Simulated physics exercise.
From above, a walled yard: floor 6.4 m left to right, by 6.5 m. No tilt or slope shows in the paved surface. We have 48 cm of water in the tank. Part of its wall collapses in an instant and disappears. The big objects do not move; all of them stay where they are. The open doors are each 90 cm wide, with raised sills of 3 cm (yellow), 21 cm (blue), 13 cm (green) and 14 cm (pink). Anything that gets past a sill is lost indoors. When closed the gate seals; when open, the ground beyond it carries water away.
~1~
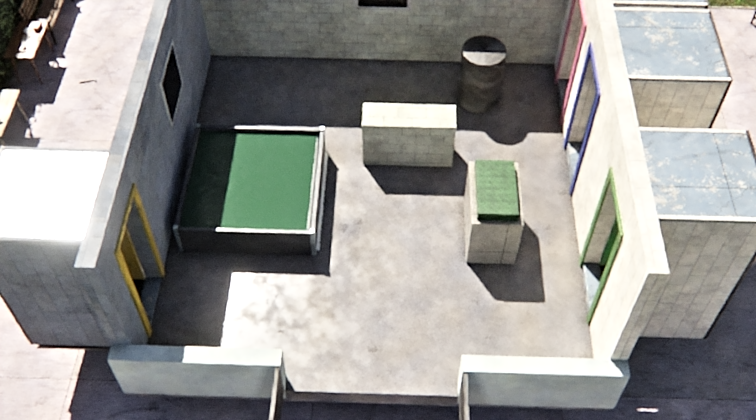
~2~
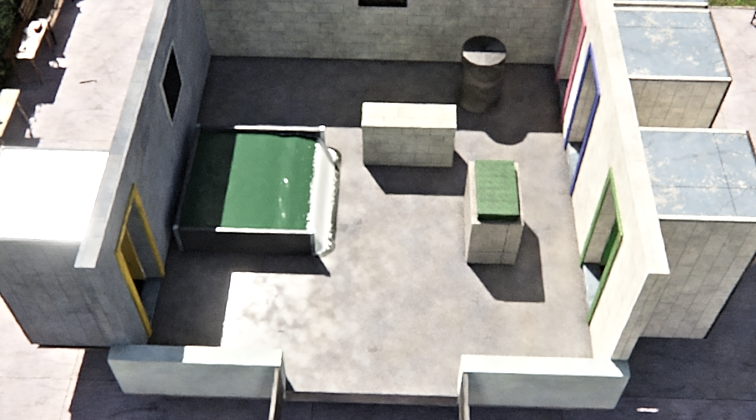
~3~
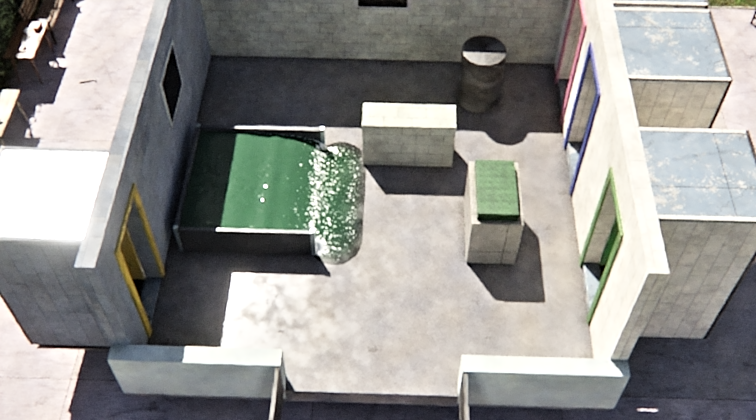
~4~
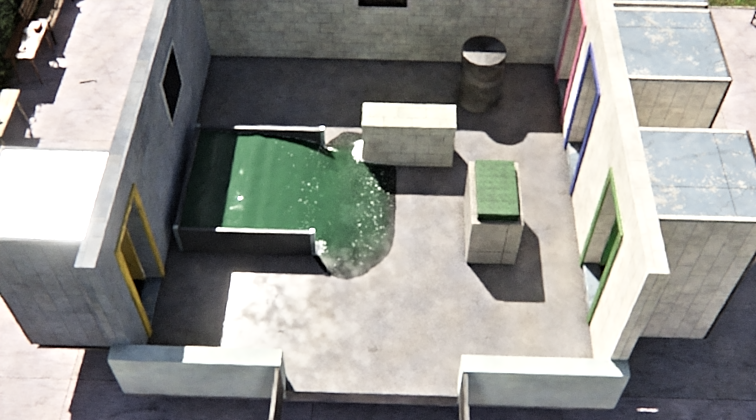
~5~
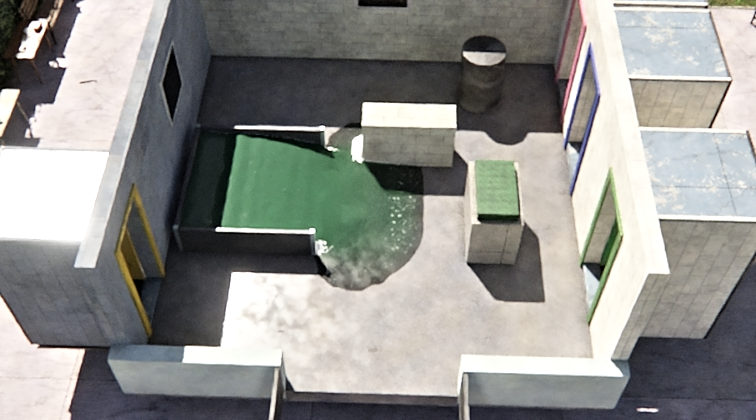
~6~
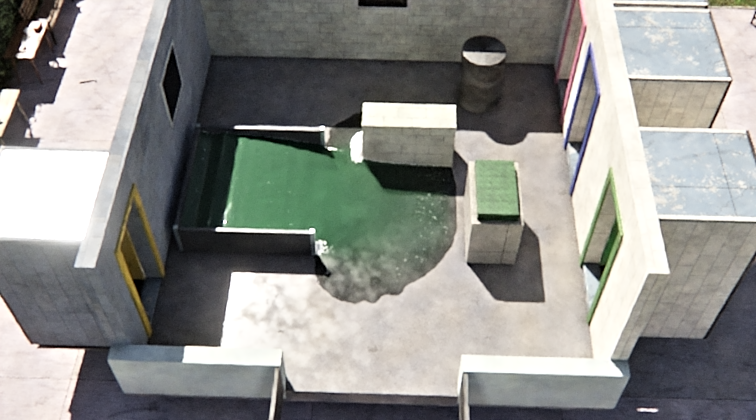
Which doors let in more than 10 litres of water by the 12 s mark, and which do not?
By then, the yellow door does not, the blue door does not, the green door does not, the pink door does not.
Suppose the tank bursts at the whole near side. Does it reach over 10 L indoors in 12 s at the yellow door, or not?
Then: Yellow beyond it.
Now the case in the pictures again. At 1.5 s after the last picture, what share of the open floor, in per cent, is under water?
Wet share: Near 45 percent.
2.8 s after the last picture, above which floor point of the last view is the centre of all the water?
The water is centred near (411, 206).
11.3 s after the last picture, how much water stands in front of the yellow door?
About 4.5 cm.
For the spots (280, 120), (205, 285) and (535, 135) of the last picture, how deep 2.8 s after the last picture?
1, 0 and 9 cm, respectively.
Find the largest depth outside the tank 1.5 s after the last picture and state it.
Max around 30 cm.
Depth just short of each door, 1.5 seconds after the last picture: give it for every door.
Door by door in cm, yellow shows 0, blue shows 20, green shows 1, pink shows 1.
Then, 0.7 s after the last picture water covers 30 % of the floor and is deepest (30 cm) near (457, 208); yellow door not reached, blue door not reached, green door not reached, pink door not reached.
Then, 1.5 s after the last picture water covers 45 % of the floor and is deepest (30 cm) near (458, 217); yellow door not reached, blue door 20 cm at the sill, 0 L in, green door not reached, pink door not reached.
Then, 2.8 s after the last picture water covers 60 % of the floor and is deepest (22 cm) near (592, 384); yellow door not reached, blue door 16 cm at the sill, 0 L in, green door 6 cm at the sill, 0 L in, pink door 10 cm at the sill, 0 L in.
Then, 6.3 s after the last picture water covers 80 % of the floor and is deepest (12 cm) near (559, 137); yellow door not reached, blue door 8 cm at the sill, 0 L in, green door 7 cm at the sill, 1 L in, pink door 8 cm at the sill, 0 L in.
Then, 11.3 s after the last picture water covers 95 % of the floor and is deepest (9 cm) near (297, 66); yellow door 5 cm at the sill, 1 L in, blue door 5 cm at the sill, 0 L in, green door 4 cm at the sill, 1 L in, pink door 6 cm at the sill, 0 L in.
